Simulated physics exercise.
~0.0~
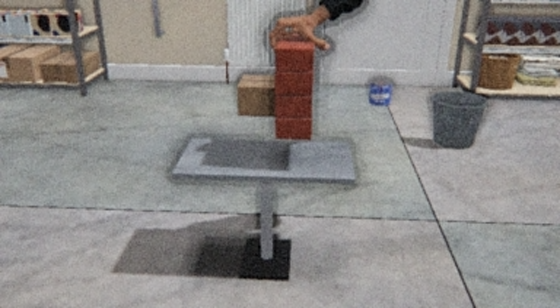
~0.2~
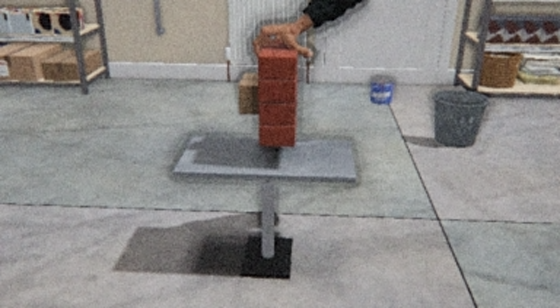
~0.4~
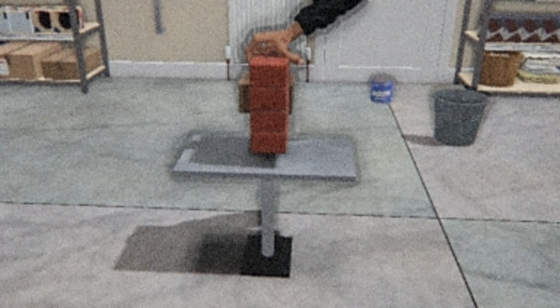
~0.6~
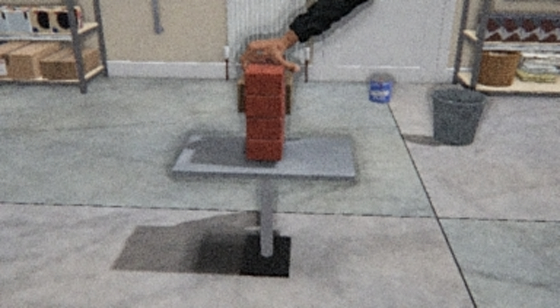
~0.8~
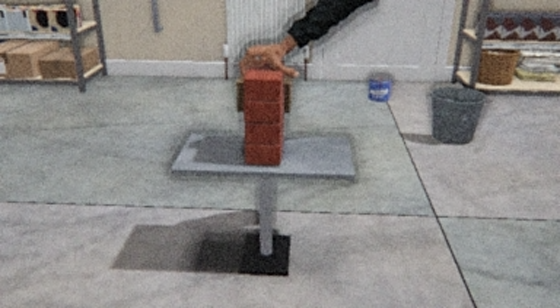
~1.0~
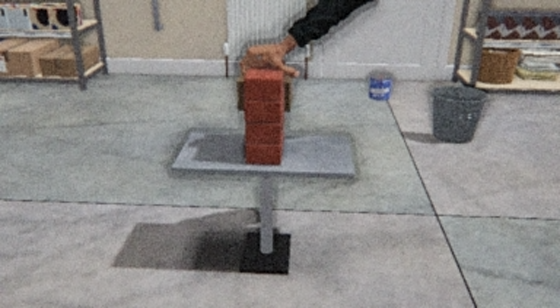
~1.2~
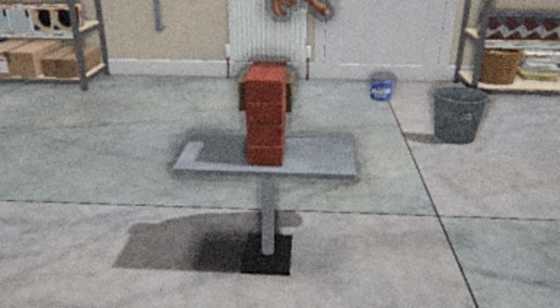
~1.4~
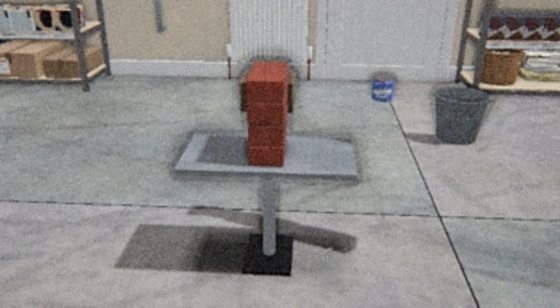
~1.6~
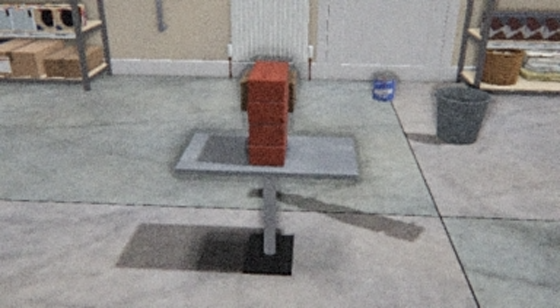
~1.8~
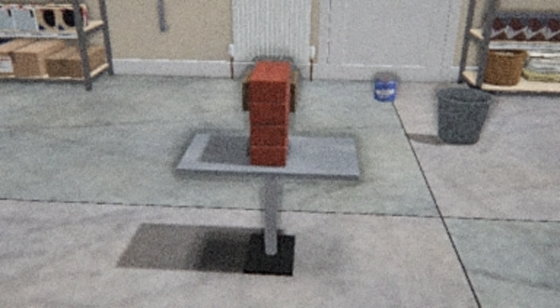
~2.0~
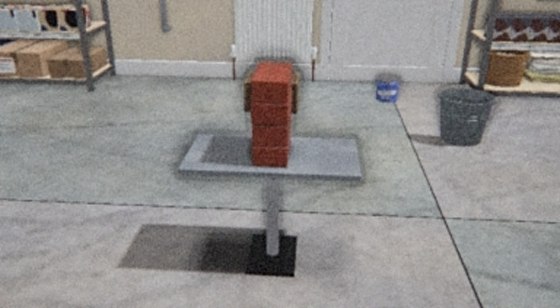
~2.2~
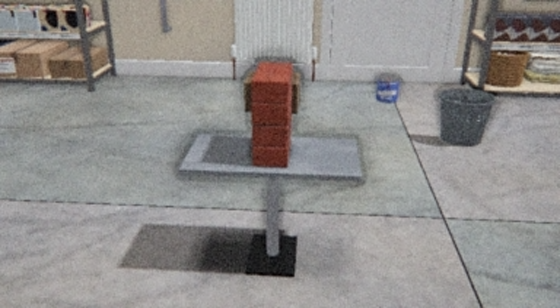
In a room with a concrete floor and shelves, a hand lowers a stack of red bricks leftward onto a small grey stand, steadies it briefly, then lets go and withdraws. The bricks remain upright on the stand, which stays level and still.
